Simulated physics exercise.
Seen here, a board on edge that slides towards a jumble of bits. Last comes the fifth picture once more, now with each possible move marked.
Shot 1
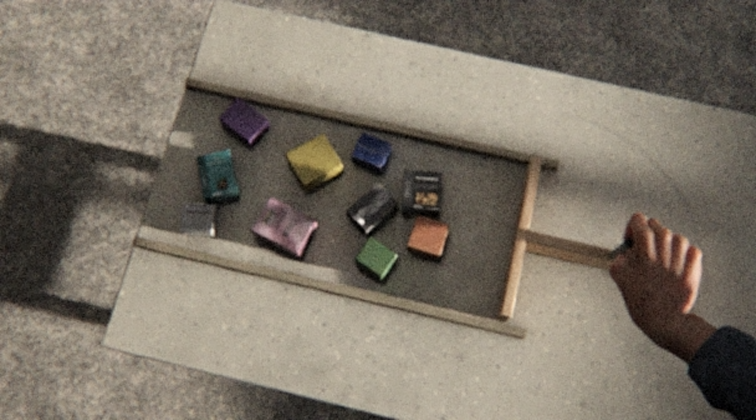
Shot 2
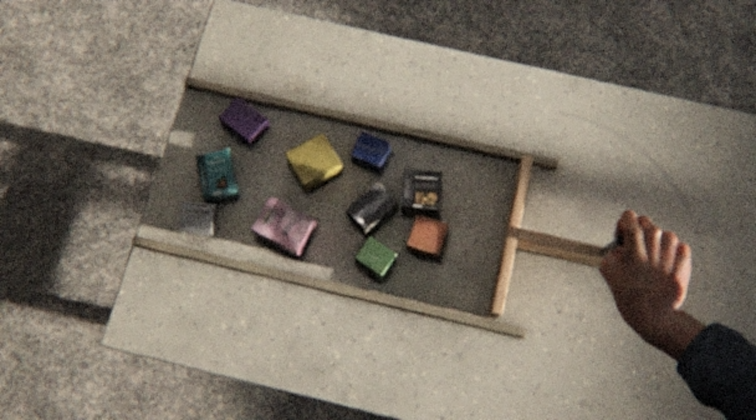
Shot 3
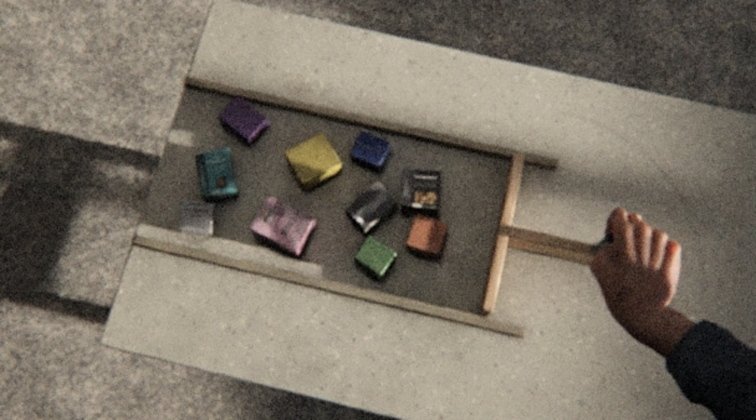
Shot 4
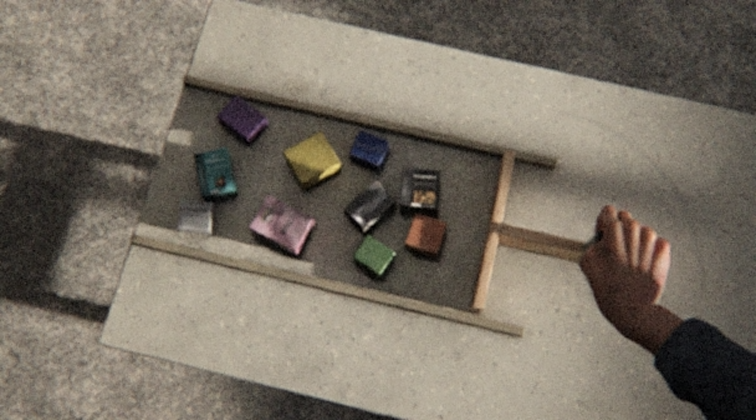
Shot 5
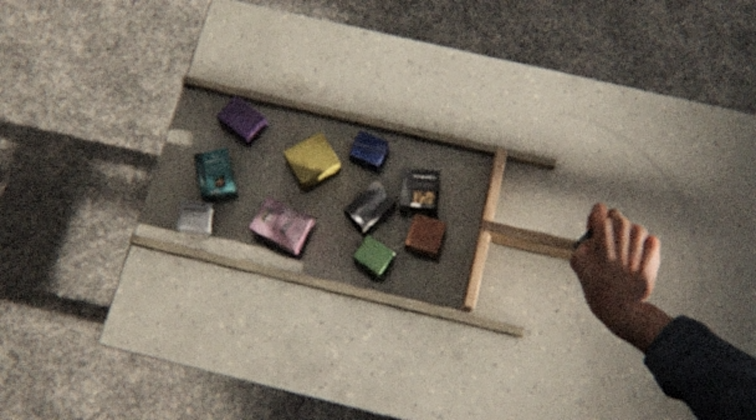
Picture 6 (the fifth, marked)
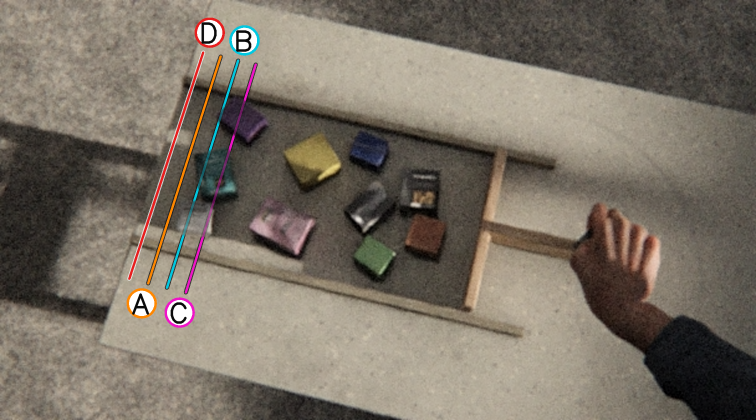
The video shows a hand holding the handle of a wooden board on edge and pushing it slowly left between two rails, a short way towards a scatter of small coloured blocks and packets, which stay in place.
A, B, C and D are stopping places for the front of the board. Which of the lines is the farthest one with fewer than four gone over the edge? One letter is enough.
No fourth one falls up to C.
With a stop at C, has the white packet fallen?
Yes.
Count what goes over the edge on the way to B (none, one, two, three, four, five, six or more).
Six or more.
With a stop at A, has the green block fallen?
No.
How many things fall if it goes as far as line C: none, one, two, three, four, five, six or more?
In all, three.
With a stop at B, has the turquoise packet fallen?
By then, yes.
On the marked copy, A at (186, 165); B at (204, 170); C at (222, 174); D at (168, 161).
Taking C. A third of the way, board (390, 203); blue box (354, 142); green block (356, 256).
Two thirds of the way, board (294, 181); purple block (213, 108); white packet (181, 213).
When it is over, board (220, 164); turquoise packet over the edge; white packet over the edge; three fallen.
As for the rest, A drops six; B drops six; D drops ten.
